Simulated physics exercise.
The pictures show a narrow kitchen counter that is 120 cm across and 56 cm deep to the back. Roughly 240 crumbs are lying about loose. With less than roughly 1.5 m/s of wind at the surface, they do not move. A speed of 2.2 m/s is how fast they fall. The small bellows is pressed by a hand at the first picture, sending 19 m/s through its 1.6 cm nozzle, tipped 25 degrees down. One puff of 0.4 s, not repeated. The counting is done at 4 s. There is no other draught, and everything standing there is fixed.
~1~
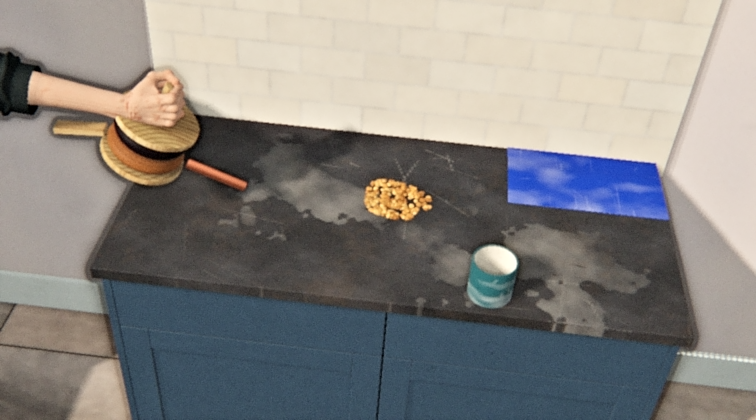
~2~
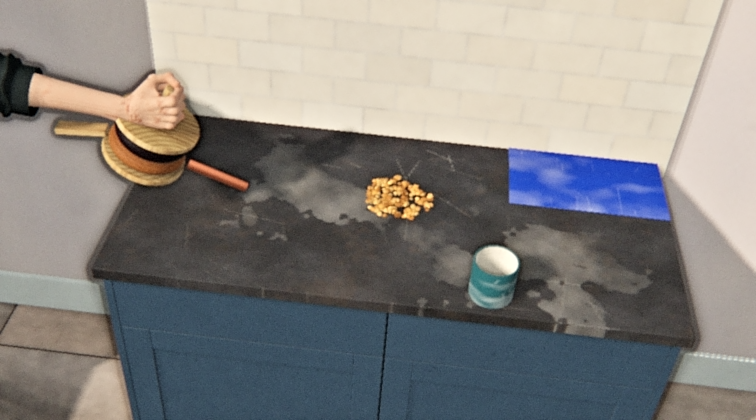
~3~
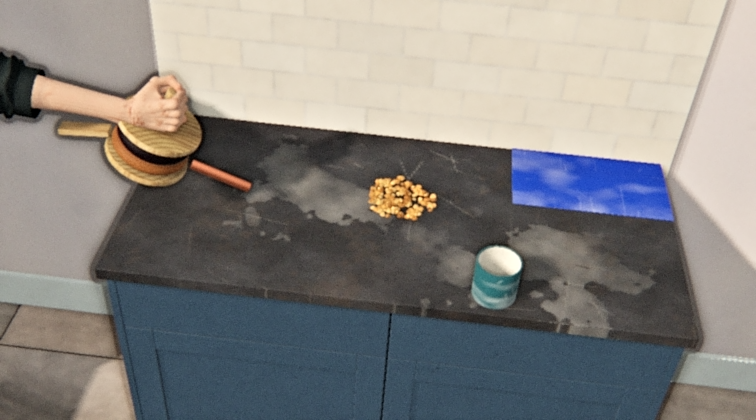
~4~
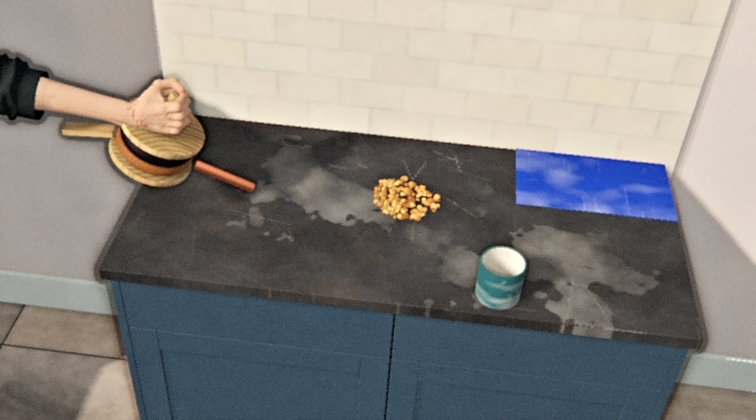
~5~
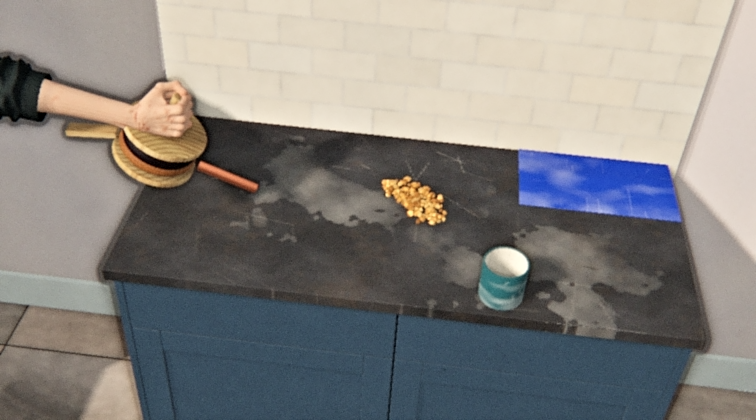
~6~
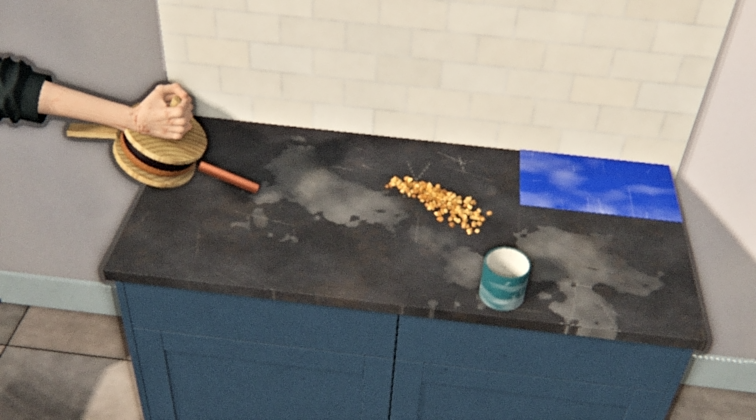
Golden crumbs lying still on a dark counter, then scattering rightward, as a hand presses small bellows left of a teal mug.
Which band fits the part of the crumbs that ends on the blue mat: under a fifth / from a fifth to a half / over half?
Chances are it is in excess of half.
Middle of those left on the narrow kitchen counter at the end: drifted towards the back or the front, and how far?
Towards the back, some 15 cm.
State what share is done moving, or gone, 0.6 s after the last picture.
Some 40 per cent.
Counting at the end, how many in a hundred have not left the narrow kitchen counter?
Close to 80 in a hundred are still there.
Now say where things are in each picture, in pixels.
In the first picture, the middle of the crumbs is near (397, 199), none has stirred yet and the mouth of the small bellows is at (245, 187).
In the second picture, the middle of the crumbs is near (395, 200), none has stirred yet and the blue mat is centred on (586, 183).
In the third picture, the middle of the crumbs is near (398, 200), none has stirred yet and the top of a mug is at (500, 261).
In the fourth picture, the middle of the crumbs is near (402, 201) and none has stirred yet.
In the fifth picture, the middle of the crumbs is near (417, 199), the farthest in sight from the small bellows is at (445, 213) and about 40 % have left their places.
In the sixth picture, the middle of the crumbs is near (439, 198), the farthest in sight from the small bellows is at (490, 214) and about 75 % have left their places.
Then, 0.6 s after the last picture, 78 % are on the blue mat; the middle of those left on the top is near (633, 185); 43 % are gone or lie where they will stay.
Then, 1.0 s after the last picture, 68 % are on the blue mat; the middle of those left on the top is near (620, 180); 100 % are gone or lie where they will stay.
Then, 2.0 s after the last picture, 68 % are on the blue mat; the middle of those left on the top is near (620, 180); 100 % are gone or lie where they will stay.
Then, 3.8 s after the last picture, at the end, 68 % are on the blue mat; the middle of those left on the top is near (620, 180).
